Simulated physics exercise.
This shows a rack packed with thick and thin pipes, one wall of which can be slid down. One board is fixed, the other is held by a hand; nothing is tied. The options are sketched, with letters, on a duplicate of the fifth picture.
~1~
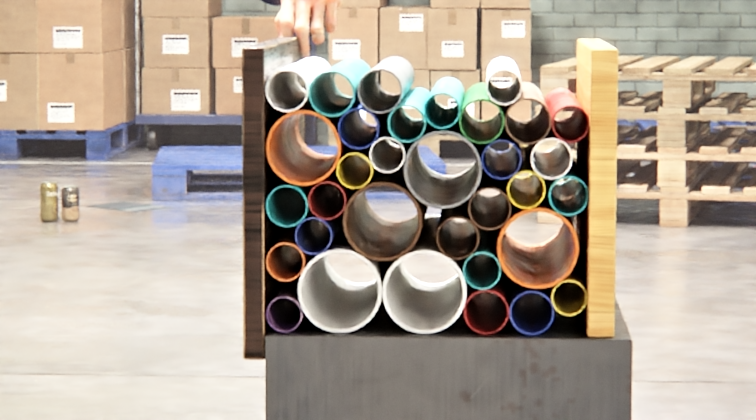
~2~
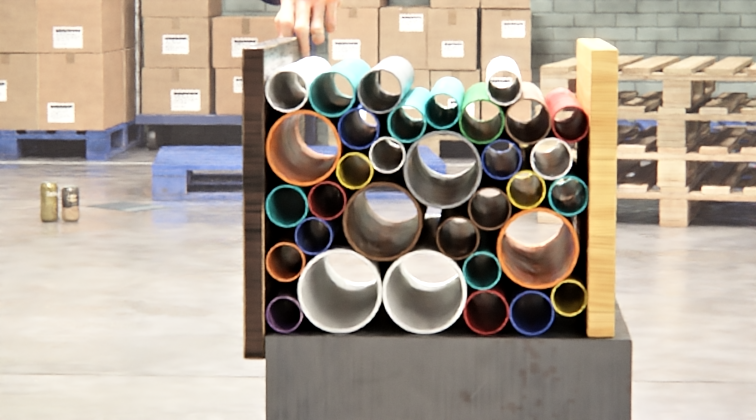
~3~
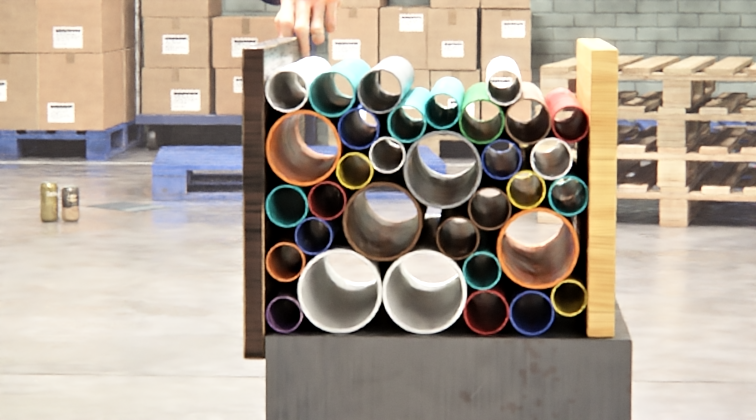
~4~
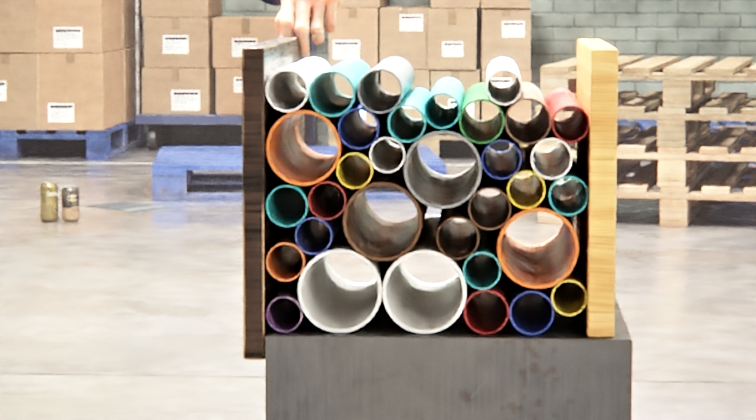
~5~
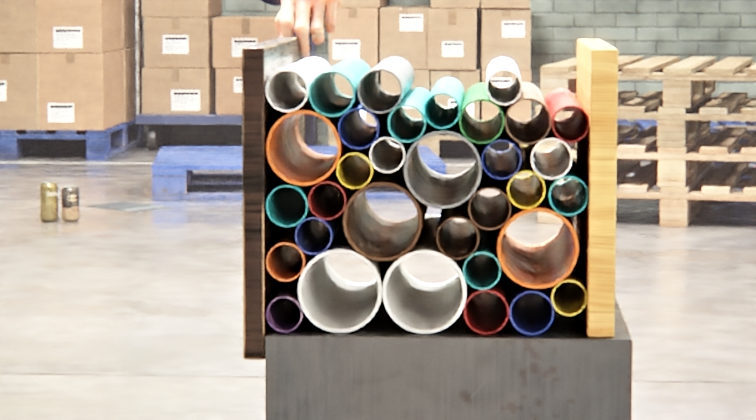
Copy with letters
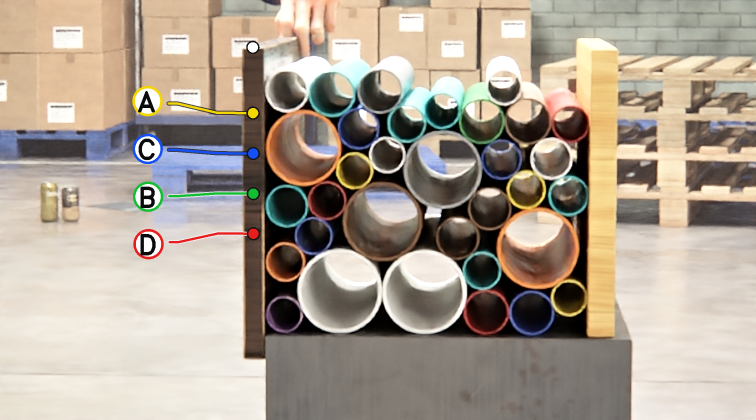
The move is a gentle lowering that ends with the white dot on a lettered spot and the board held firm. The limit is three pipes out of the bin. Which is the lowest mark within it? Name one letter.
The lowest mark that will do is B.
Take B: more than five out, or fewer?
Fewer than five.
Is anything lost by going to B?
At B: Yes.
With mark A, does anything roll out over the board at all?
No.
On the marked copy, A at (253, 113); B at (253, 194); C at (253, 153); D at (253, 233); the white dot at (253, 48).
With B. Early on, top of the board (265, 117).
Further on, top of the board (266, 193).
At the end, top of the board (266, 193), one out over the board.
As for the rest, A none out over the board; C one out over the board; D four out over the board.
